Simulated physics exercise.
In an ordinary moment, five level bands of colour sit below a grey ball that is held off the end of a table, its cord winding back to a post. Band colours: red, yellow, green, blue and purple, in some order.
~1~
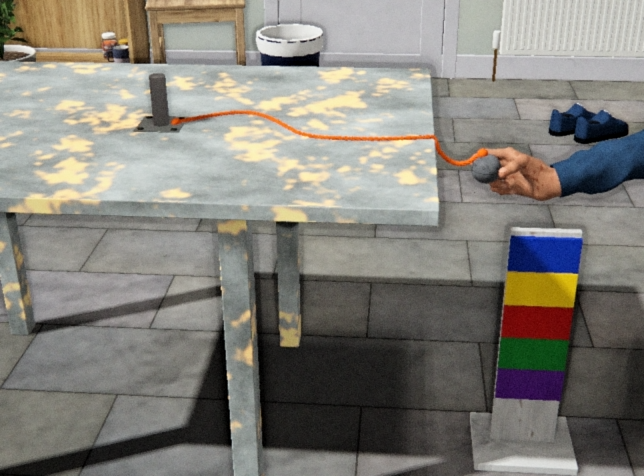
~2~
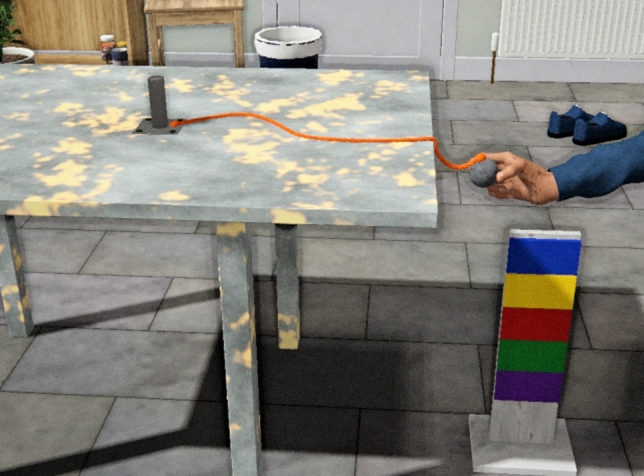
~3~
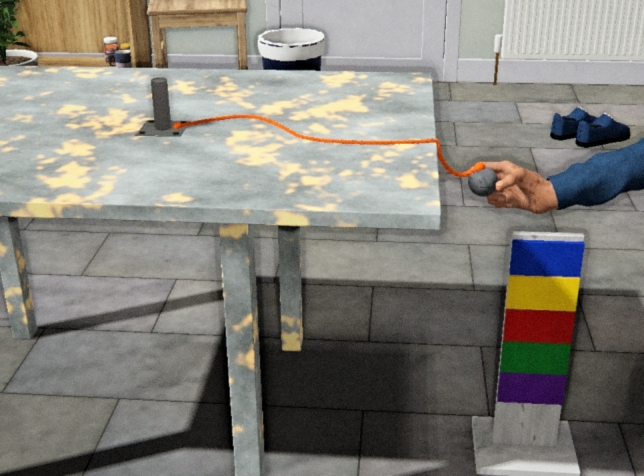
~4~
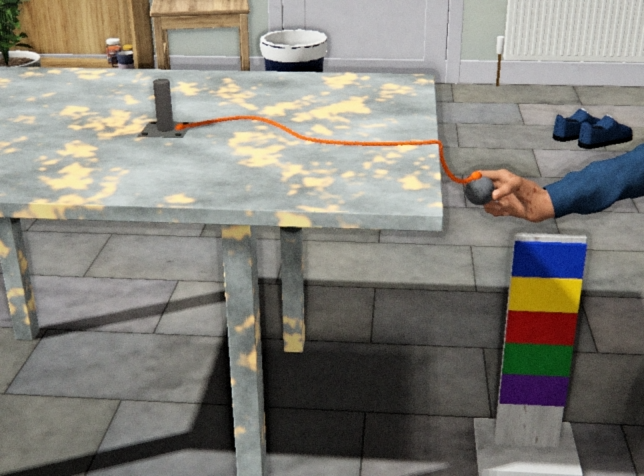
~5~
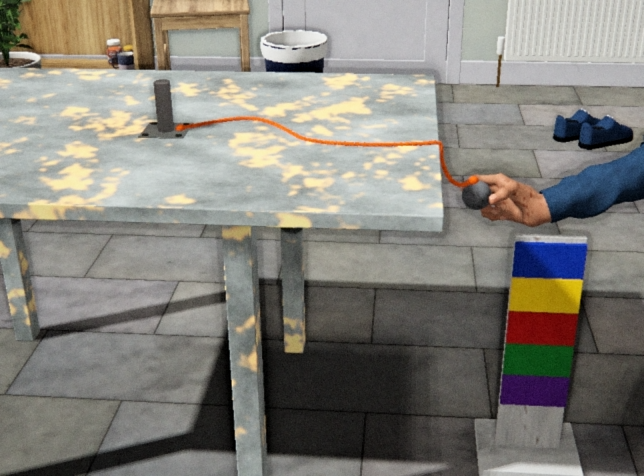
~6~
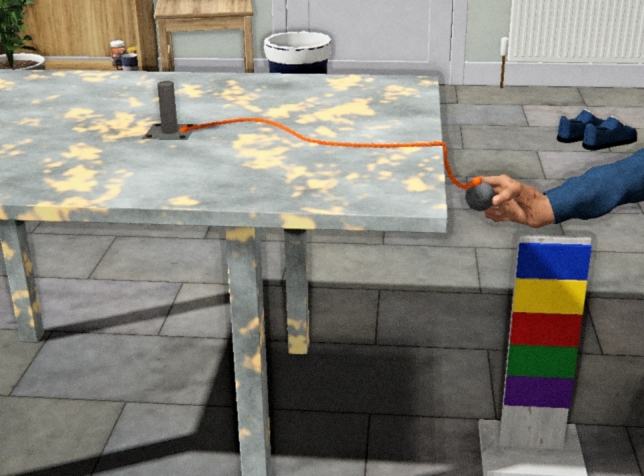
Beside a mottled table in a tiled room, a hand holding a grey ball on an orange cord lowers it slightly.
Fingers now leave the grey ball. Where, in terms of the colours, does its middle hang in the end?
The blue one.
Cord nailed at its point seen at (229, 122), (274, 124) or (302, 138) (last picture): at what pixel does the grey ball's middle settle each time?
Readings in order - (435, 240), (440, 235), (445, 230).
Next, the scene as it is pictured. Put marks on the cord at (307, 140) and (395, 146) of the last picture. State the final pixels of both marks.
First: (342, 138). Second: (433, 140).
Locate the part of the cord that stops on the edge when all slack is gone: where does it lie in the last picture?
Look around (408, 146).
Soon after, ball near (416, 253); level with blue.
After that, ball near (449, 255); level with blue.
In the end, ball near (434, 255); level with blue. Its middle rests at the blue band.
